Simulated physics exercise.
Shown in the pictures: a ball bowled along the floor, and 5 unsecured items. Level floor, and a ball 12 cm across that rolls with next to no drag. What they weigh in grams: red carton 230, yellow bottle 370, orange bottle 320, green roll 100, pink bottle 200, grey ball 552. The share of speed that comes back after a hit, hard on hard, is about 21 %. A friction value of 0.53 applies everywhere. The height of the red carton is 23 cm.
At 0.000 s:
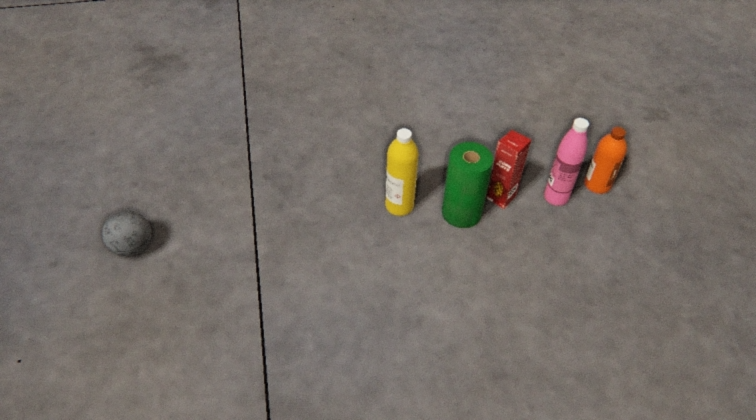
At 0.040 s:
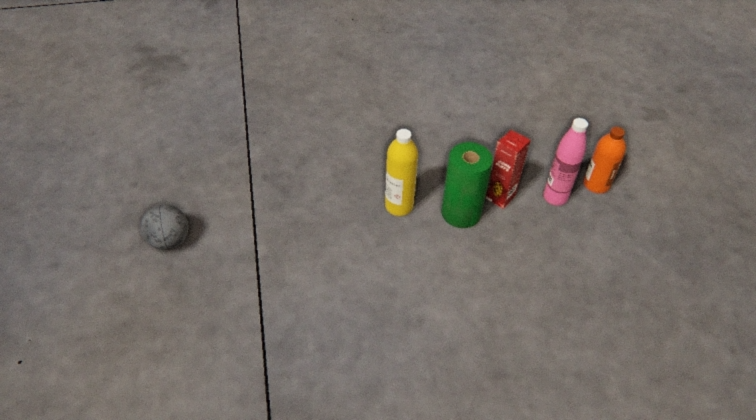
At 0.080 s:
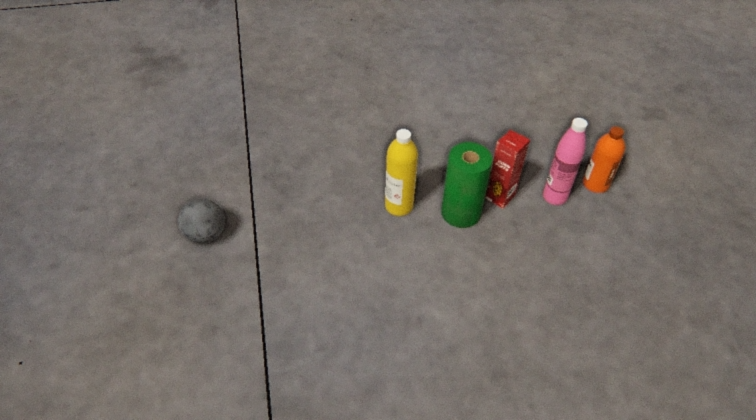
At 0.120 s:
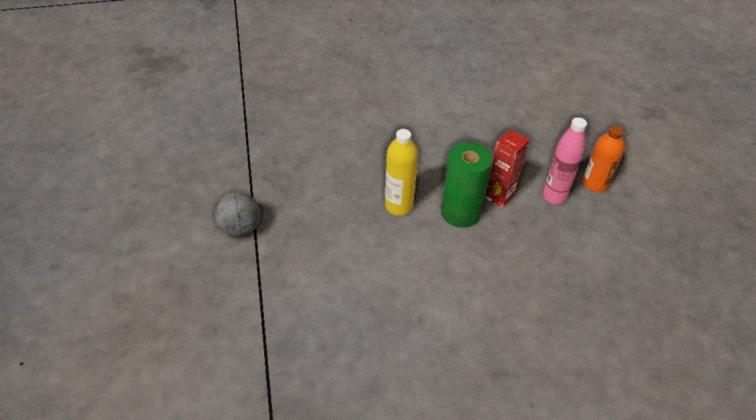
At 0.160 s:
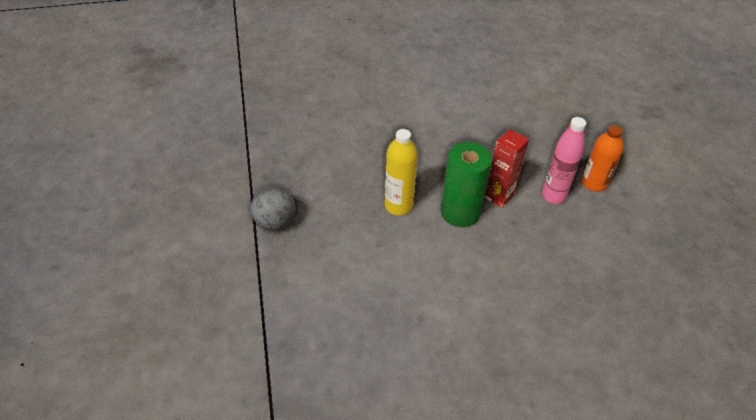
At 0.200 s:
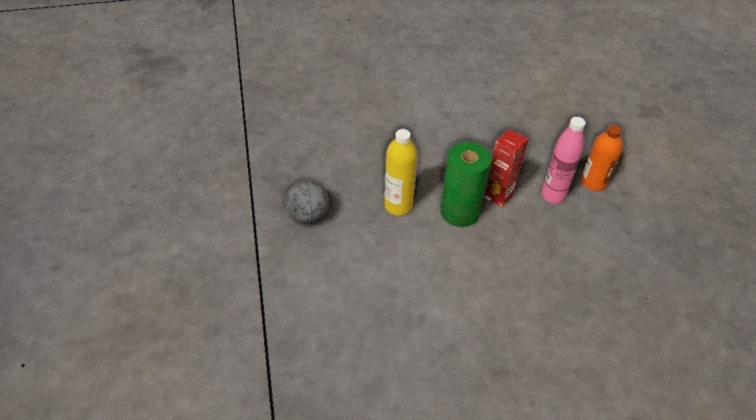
A grey ball rolls rightward across the floor, crossing a dark line near five upright items.
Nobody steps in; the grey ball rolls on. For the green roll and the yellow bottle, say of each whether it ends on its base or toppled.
In the end green roll: Over. Yellow bottle: Over.
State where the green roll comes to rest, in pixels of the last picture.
At roughly (548, 252).
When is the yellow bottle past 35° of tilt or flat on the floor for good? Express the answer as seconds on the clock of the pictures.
Answer: About 0.6 s.
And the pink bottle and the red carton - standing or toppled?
Well, the pink bottle holds steady, and the red carton tumbles down.
After 0.50 s, ball has run 87 cm; grey ball near (437, 159); yellow bottle leaning 28° near (474, 170); green roll leaning 17° near (501, 196); red carton leaning 3°.
After 0.90 s, ball has run 127 cm; grey ball near (541, 110); yellow bottle on its side near (507, 200); green roll leaning 39° near (521, 213); red carton on its side.
After 1.40 s, ball has run 176 cm; grey ball near (650, 57); yellow bottle on its side near (506, 203); green roll on its side near (549, 244); red carton on its side.
After 2.20 s, yellow bottle on its side near (506, 204); green roll on its side near (549, 250); red carton on its side.
By the end (2.7 s), tipped over on the floor, red carton, yellow bottle and green roll; the other 2 in place, give or take 8 cm. Seen from the same camera at the end, green roll near (548, 252), yellow bottle near (506, 204).
